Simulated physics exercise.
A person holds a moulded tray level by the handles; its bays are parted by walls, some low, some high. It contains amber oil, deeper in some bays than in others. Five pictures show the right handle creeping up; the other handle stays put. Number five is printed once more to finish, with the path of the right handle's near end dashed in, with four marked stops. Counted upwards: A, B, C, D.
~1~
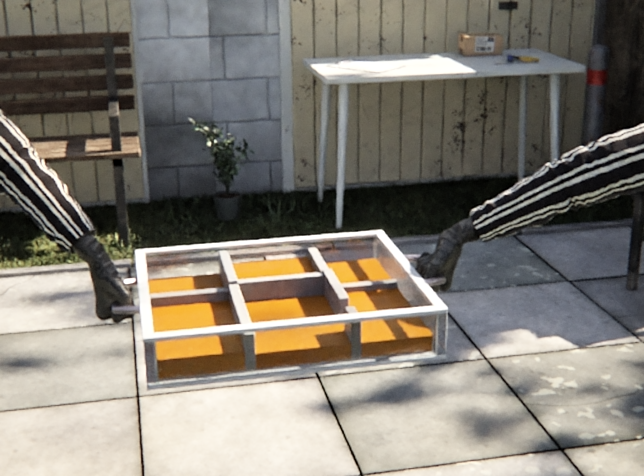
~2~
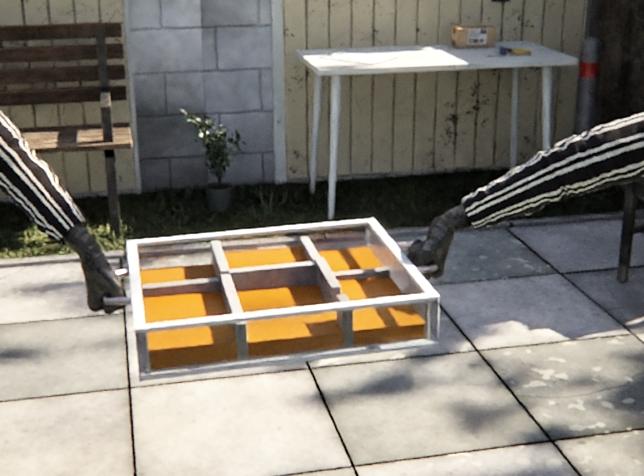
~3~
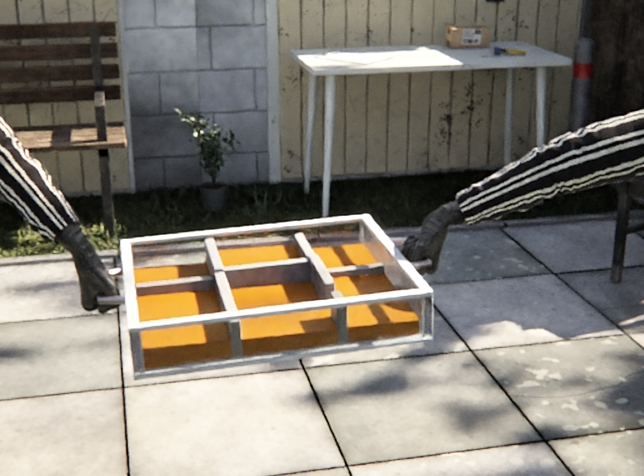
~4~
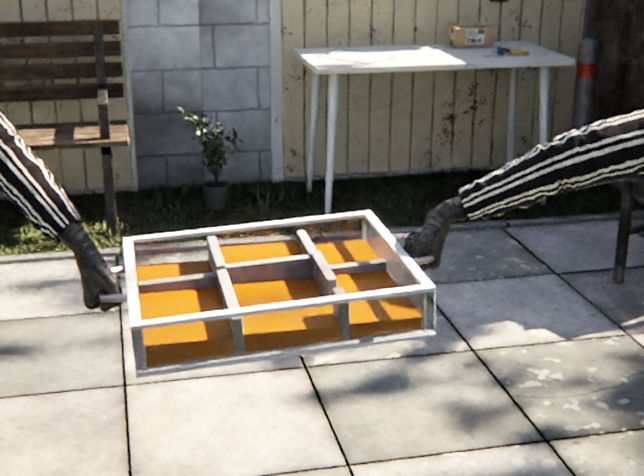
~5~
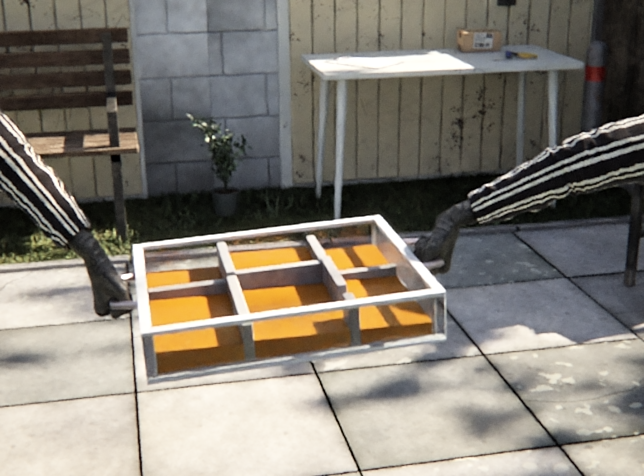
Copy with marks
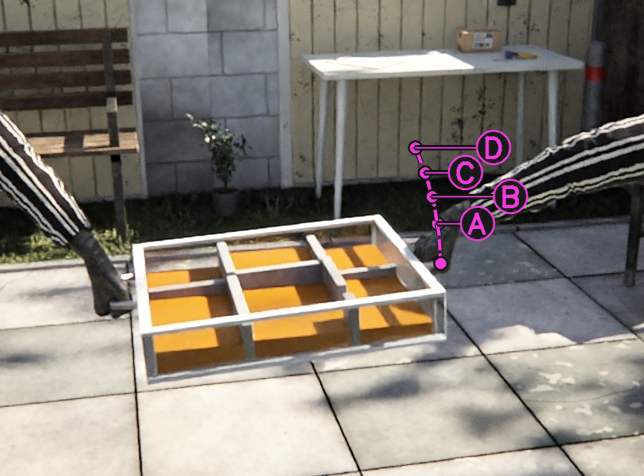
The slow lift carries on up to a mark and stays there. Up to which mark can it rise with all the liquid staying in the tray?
Stop C just does it.
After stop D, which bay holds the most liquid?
It is the front left one.
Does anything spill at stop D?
Yes, that goes wrong.
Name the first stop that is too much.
That would be D.
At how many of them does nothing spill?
Three of the four.
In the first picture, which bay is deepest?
That is the back middle bay.
On the marked copy, A at (437, 223); B at (432, 196); C at (425, 172); D at (415, 147).
If A is chosen, nothing spills; the front middle bay holds the most.
If B is chosen, nothing spills; the front middle bay holds the most.
If C is chosen, nothing spills; the front left bay holds the most.
If D is chosen, about 5 % goes over the rim.
